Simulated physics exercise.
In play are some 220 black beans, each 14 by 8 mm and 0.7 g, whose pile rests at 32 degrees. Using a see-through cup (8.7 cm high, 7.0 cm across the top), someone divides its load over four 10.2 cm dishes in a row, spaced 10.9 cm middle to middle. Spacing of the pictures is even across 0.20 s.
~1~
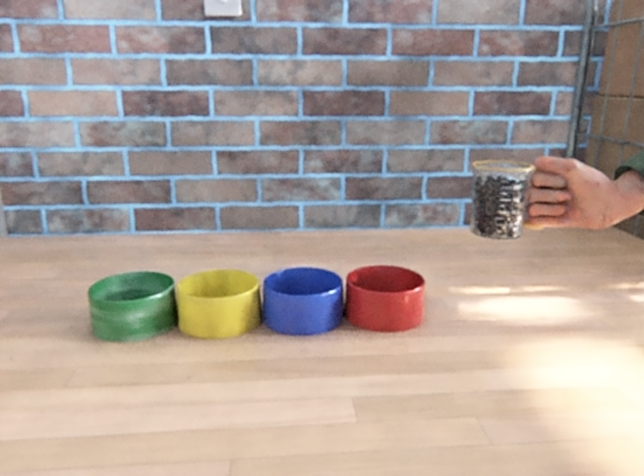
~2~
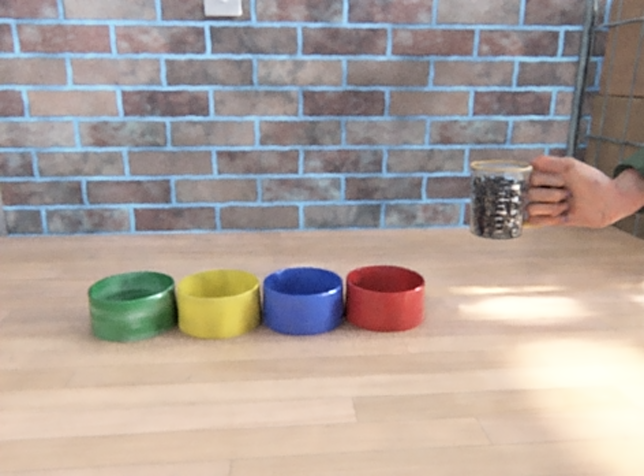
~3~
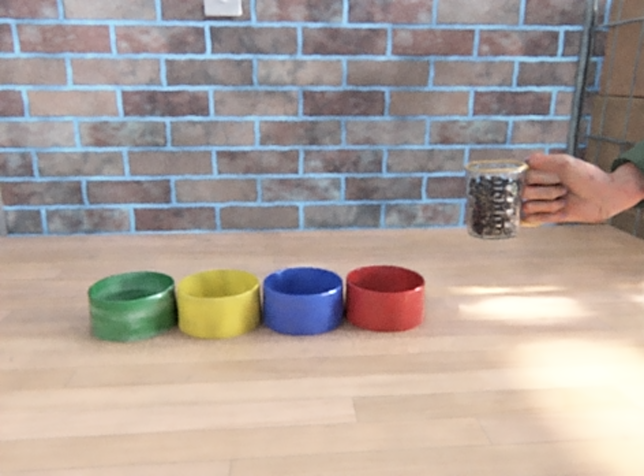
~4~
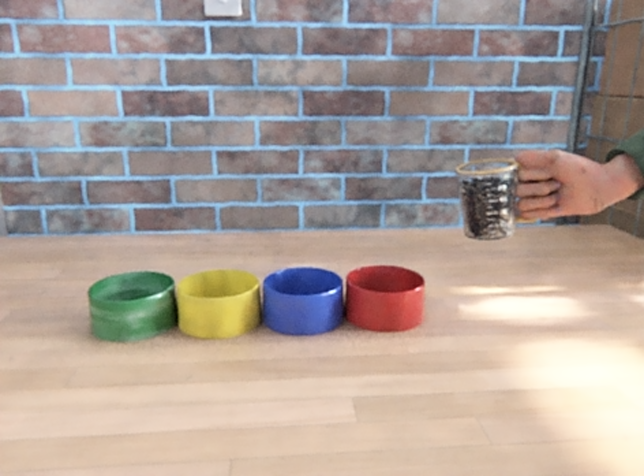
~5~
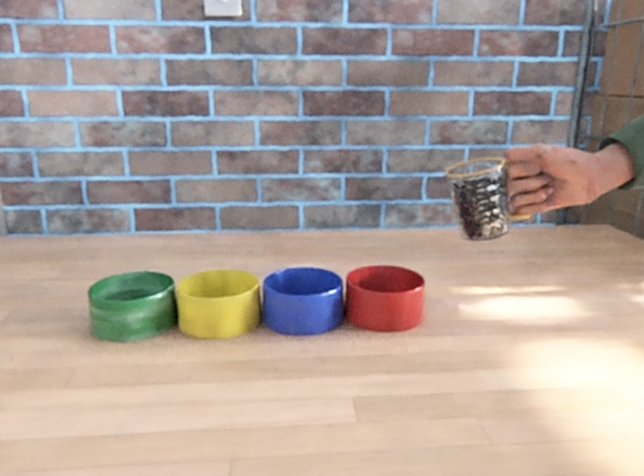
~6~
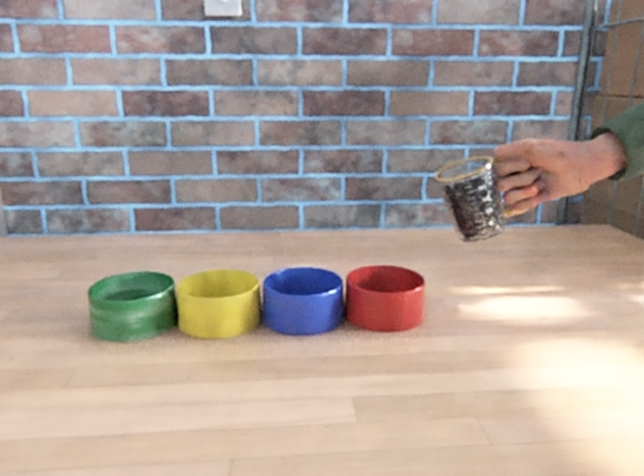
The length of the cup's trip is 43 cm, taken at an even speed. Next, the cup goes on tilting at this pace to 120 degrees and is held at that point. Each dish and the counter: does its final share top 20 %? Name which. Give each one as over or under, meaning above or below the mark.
Red: Under, blue: Over, green: Under, yellow: Over, counter: Under.
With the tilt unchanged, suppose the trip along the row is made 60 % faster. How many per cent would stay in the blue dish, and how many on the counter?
Shares: Blue 0, counter 10.
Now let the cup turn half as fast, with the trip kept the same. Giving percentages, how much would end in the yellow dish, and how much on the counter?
In that case the yellow dish gets 10 while the counter gets 10.
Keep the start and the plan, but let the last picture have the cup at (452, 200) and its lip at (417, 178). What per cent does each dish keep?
Per cent kept: Red 0; blue 0; green 80; yellow 0.
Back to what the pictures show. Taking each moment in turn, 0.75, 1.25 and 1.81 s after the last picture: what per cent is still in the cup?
It goes roughly like this: 55, 0, 0 per cent.
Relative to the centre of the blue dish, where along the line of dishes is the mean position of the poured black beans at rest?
About 6 cm to its left-hand side.
Then, 0.75 s after the last picture, tilt 120 degrees; cup holds 55 %, blue 40 %.
Then, 1.25 s after the last picture, tilt 120 degrees; cup holds 0 %, blue 50 %, yellow 45 %.
Then, 1.81 s after the last picture, tilt 120 degrees; cup holds 0 %, blue 50 %, yellow 45 %.
In the end, red 0 %, blue 50 %, green 0 %, yellow 45 %, counter 5 %.
